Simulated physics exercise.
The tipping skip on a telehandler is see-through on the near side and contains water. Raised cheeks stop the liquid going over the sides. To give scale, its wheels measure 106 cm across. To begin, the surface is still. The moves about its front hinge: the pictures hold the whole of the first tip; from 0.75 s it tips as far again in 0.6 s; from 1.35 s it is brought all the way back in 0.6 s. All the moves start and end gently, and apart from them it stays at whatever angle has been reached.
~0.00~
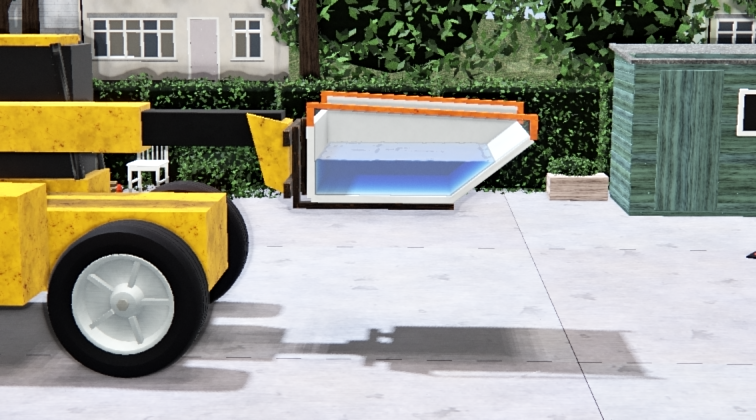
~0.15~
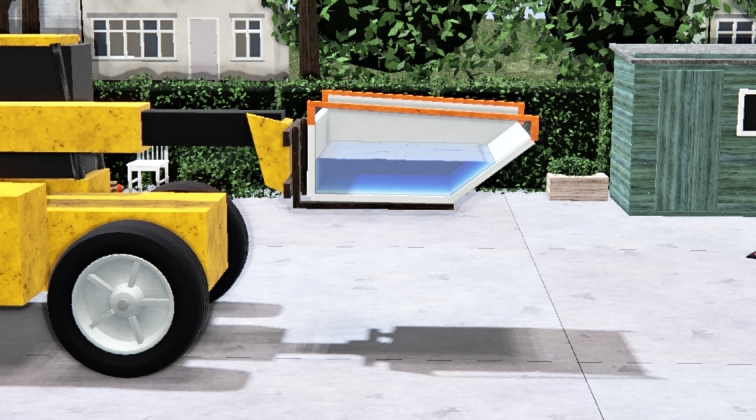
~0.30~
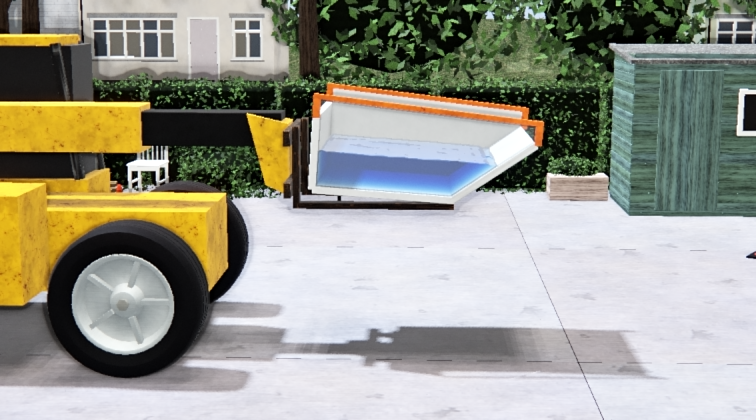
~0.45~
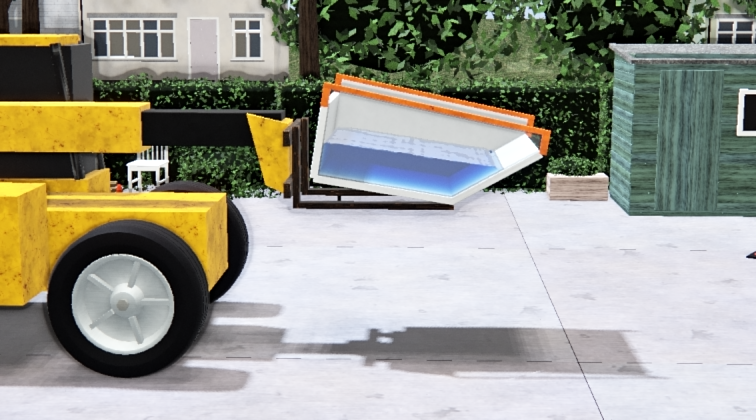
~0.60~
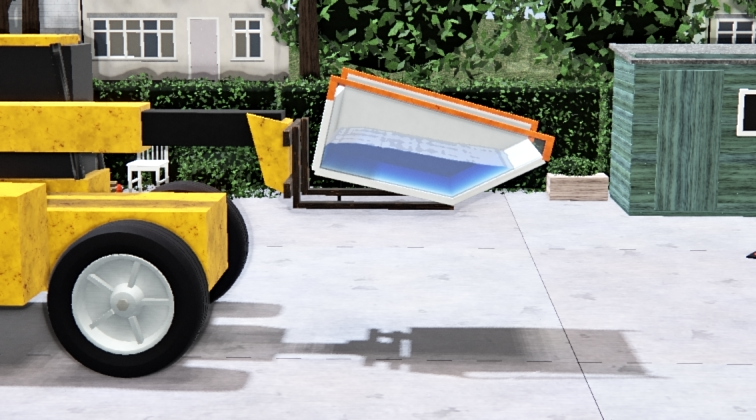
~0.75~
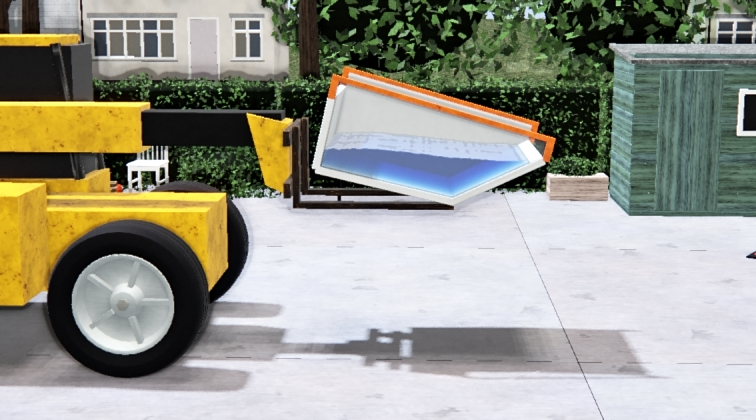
We see a yellow telehandler on pale paving holding a see-through, orange-rimmed skip of blue water, which gradually tilts nose down to the right, its back end rising, while the water shifts inside and the vehicle stays still.
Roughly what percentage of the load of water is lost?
About 51 per cent.
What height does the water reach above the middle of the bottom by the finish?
The depth there ends up near 10 cm.
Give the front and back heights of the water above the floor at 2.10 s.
Measured: Front = 20 cm, back = 0 cm.
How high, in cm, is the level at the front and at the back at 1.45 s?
Front reads 28 centimetres, back reads 0 centimetres.
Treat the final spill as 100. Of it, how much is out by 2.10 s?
By then about 90 per cent is out.
By 1.45 s the skip is at 26° forwards, the surface stands 0 cm at the back and 28 cm at the front; 20 per cent has gone, over the front.
By 2.10 s the surface stands 0 cm at the back and 19 cm at the front; 48 per cent has gone, over the front.
By 2.75 s the surface stands 41 cm at the back and 0 cm at the front; 48 per cent has gone, over the front.
By 4.84 s 51 per cent has gone, over the front, 155 of 305 litres.
